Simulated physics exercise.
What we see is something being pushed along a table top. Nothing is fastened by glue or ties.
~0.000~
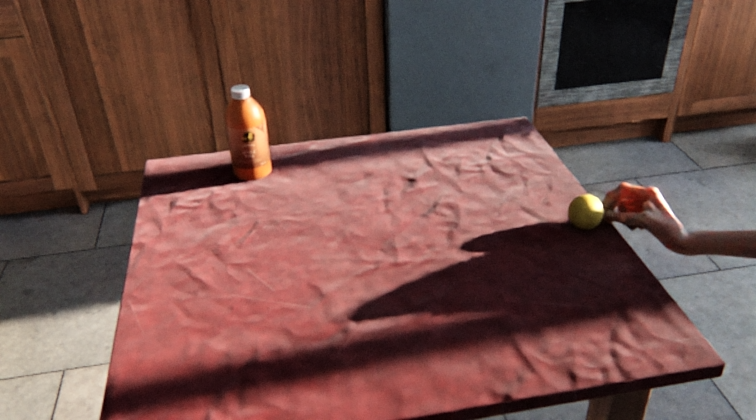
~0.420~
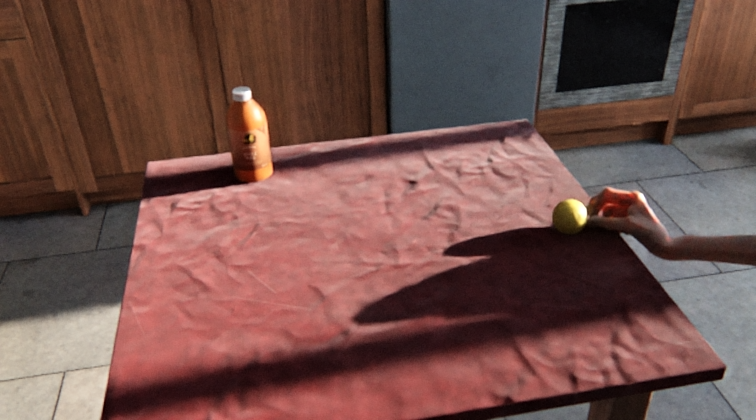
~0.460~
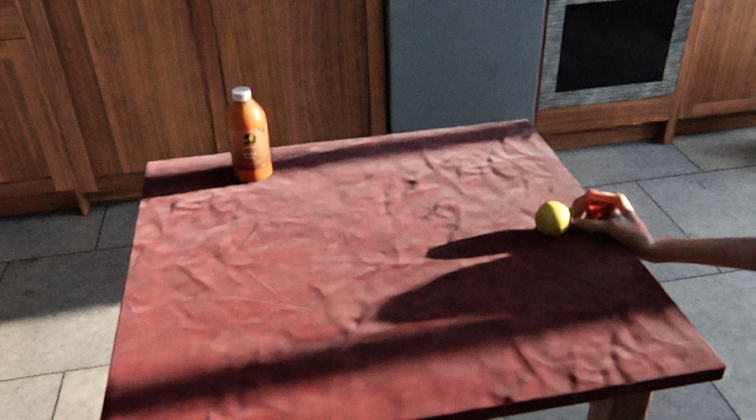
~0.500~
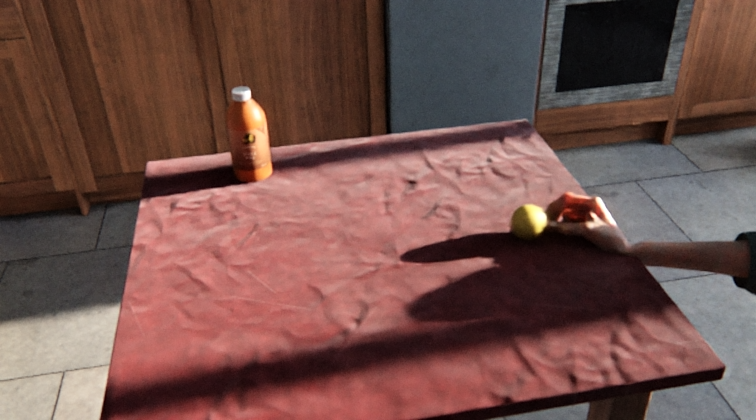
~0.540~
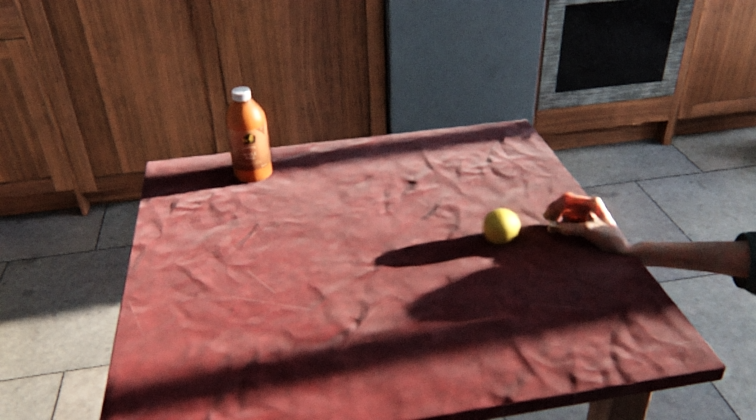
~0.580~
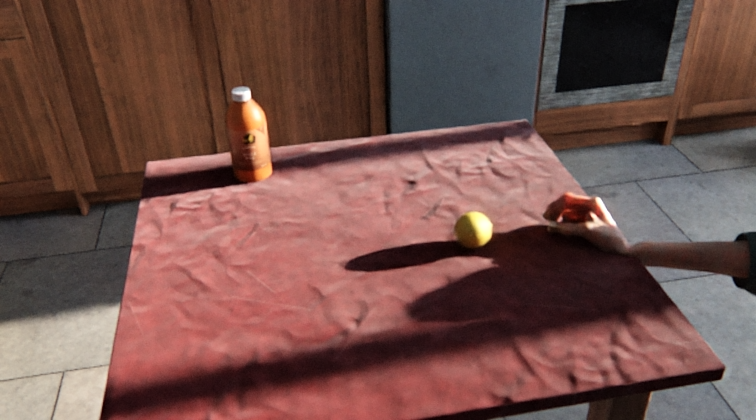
A yellow lemon was pushed left across a wrinkled red table top by a hand, then rolled on by itself while the hand stayed behind and an orange bottle stood still.
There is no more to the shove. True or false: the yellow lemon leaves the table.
True.
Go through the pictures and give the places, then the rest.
The first frame shows under the hand; yellow lemon (586, 212).
The second frame shows under the hand; yellow lemon (569, 217).
The third frame shows under the hand; yellow lemon (553, 219).
The fourth frame shows yellow lemon (528, 222).
The fifth frame shows yellow lemon (500, 226) rolled about its own width.
The sixth frame shows yellow lemon (472, 230) rolled well along.
After 0.88 s, yellow lemon rolled well along near (264, 258).
After 1.18 s, yellow lemon now off the table.
After 1.48 s, things are still on the move.
By the end (1.7 s), off the table, yellow lemon.
